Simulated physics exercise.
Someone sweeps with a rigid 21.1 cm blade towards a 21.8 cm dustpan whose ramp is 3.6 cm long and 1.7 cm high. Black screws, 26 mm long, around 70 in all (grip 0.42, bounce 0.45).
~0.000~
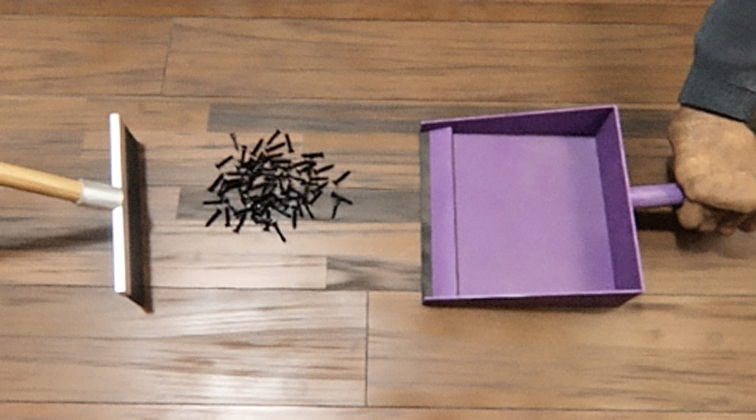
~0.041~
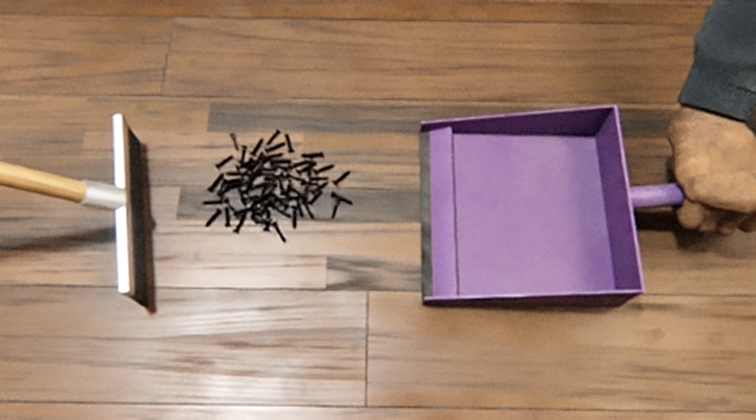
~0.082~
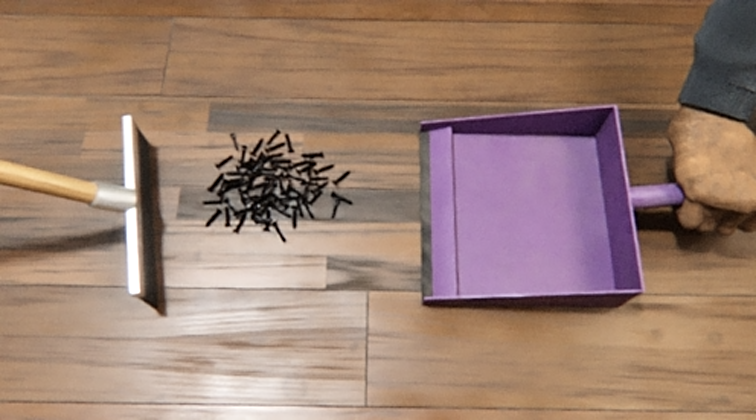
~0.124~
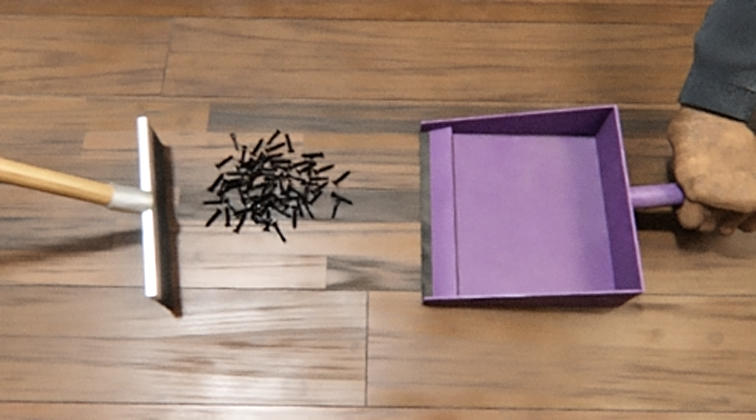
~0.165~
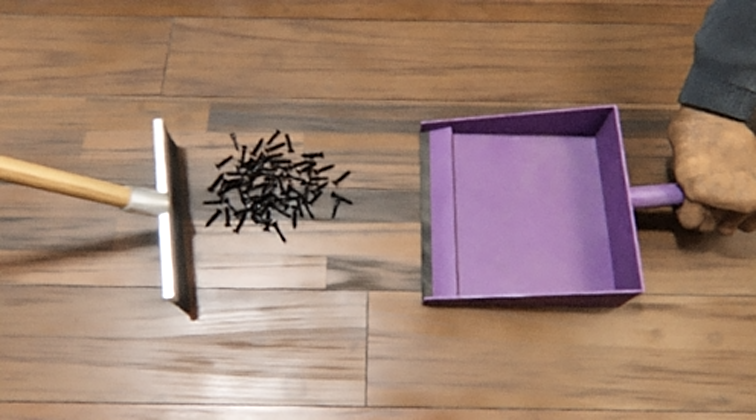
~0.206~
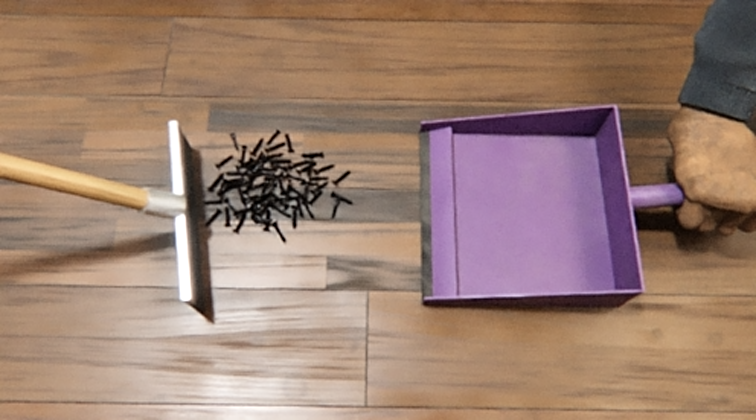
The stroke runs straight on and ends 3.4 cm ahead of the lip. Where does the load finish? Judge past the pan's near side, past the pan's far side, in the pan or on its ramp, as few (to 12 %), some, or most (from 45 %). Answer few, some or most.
Near side: Few, far side: Few, pan: Few.
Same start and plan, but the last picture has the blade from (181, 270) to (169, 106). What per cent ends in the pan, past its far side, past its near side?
Pan 5, far 35, near 0.
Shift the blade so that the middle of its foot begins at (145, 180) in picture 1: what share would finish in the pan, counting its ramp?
Some 5 per cent.
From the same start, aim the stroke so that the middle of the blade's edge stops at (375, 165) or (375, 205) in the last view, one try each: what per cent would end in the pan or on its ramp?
Some 5 and 5 per cent.
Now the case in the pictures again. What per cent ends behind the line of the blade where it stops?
Roughly 25 per cent.
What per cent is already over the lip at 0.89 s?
Near 0 per cent so far.
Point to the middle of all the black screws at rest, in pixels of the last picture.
At about (390, 186).
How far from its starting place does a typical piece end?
Some 14 cm.
After 0.44 s, middle of the blade 16 cm from the lip; 0 % over the lip, far side 0 %, near side 0 %.
Then, at 0.60 s, middle of the blade 9 cm from the lip; 0 % over the lip, far side 5 %, near side 0 %.
After 0.89 s, middle of the blade 6 cm from the lip; 0 % over the lip, far side 10 %, near side 0 %.
By 1.7 s all is still; near side 0 %, far side 10 %, pan 0 %, in front of the lip or behind the blade 90 %.
